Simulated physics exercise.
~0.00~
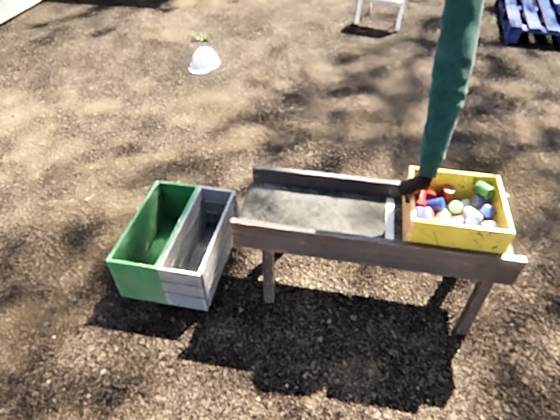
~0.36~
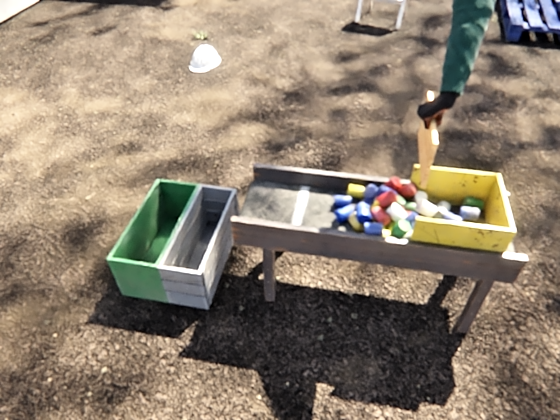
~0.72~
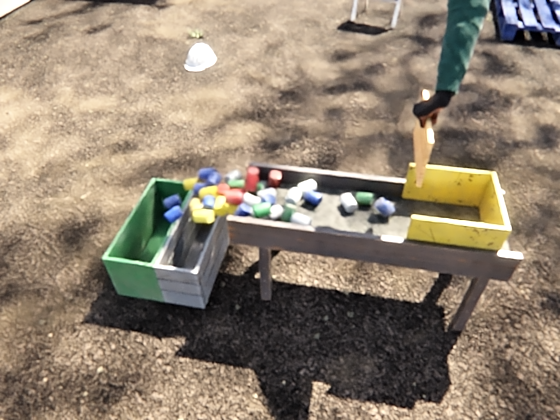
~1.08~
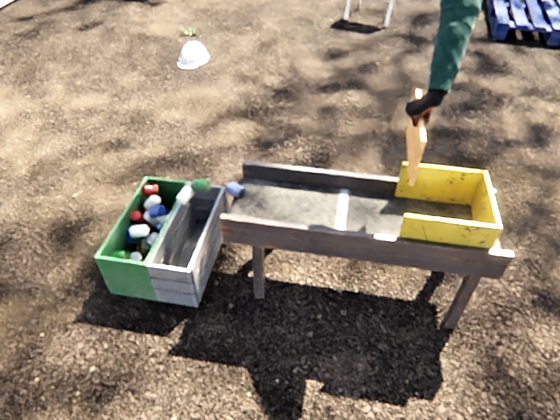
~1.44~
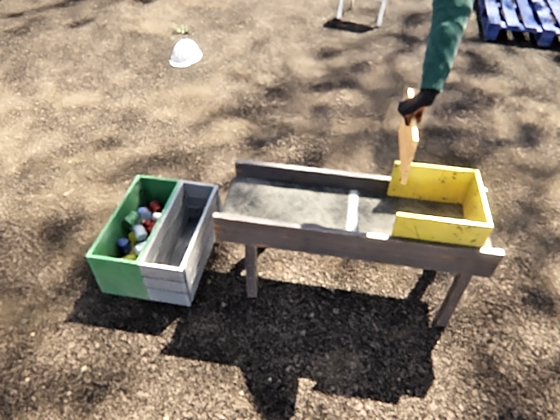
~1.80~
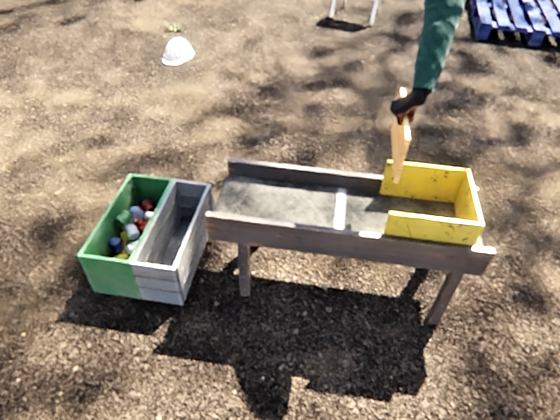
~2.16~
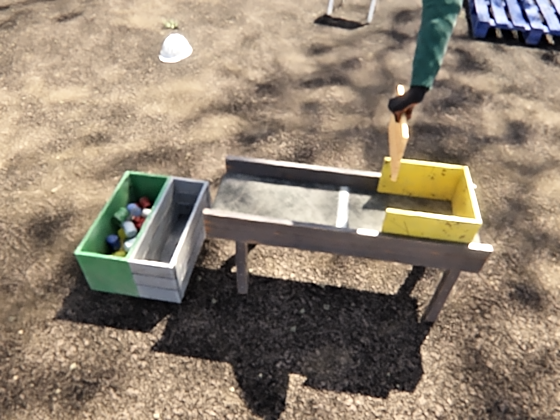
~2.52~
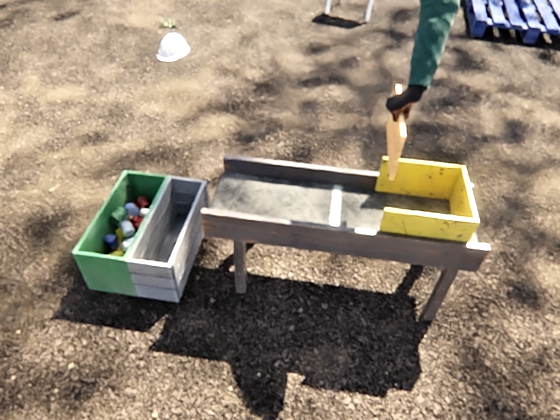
Colorful little jars spilled out of a yellow pen as a gloved hand lifted its gate, rode left along a belt in a loose pile, and flew off the end over the grey tub, finishing in the green bin while the tub stayed empty.
